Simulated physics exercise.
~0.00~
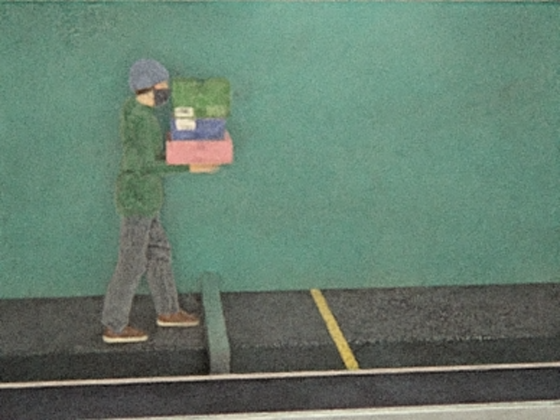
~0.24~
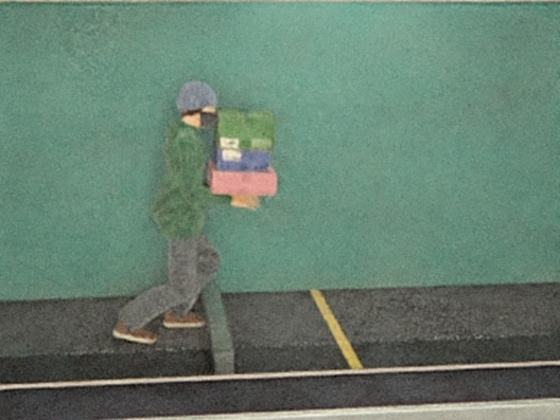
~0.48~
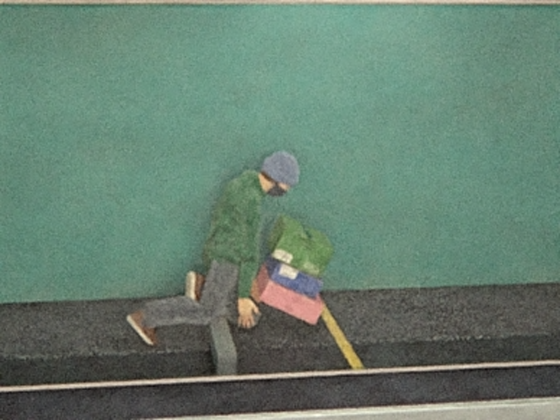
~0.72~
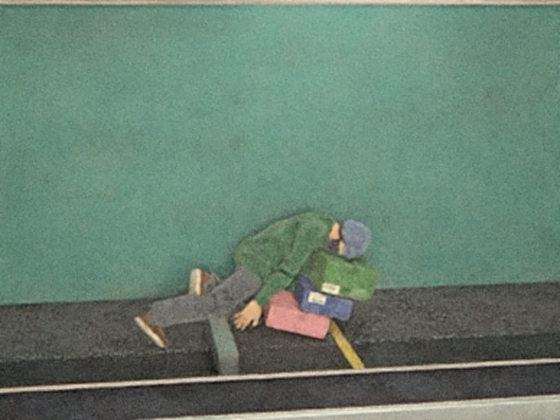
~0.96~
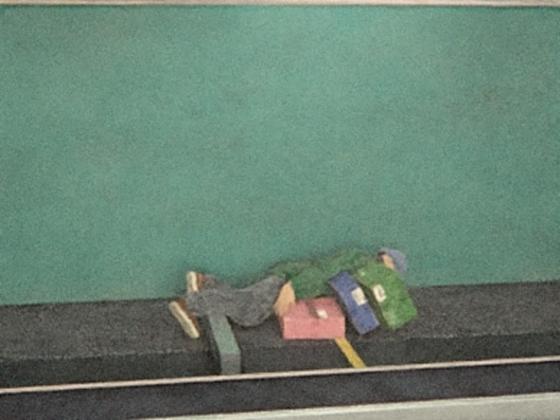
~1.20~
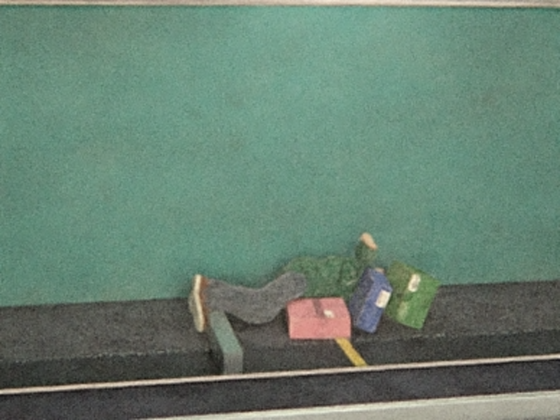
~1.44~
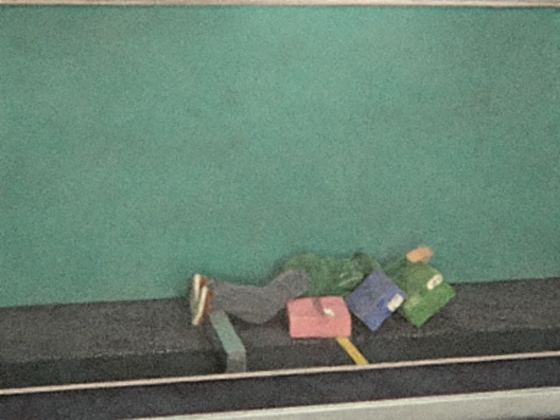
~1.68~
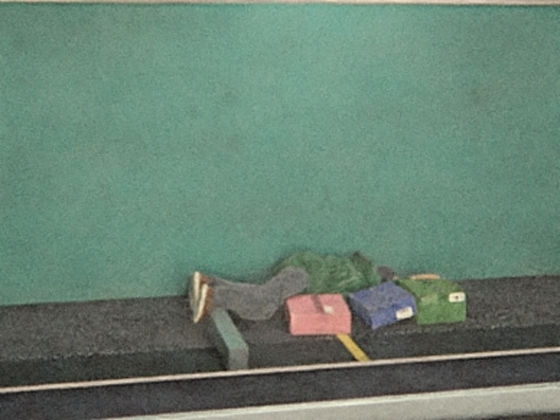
On a dark walkway beside a green wall, a masked porter carrying three stacked boxes tripped over a low barrier and pitched forward, ending face down with his head past the yellow line, the blue and green boxes beyond it and the pink one short.
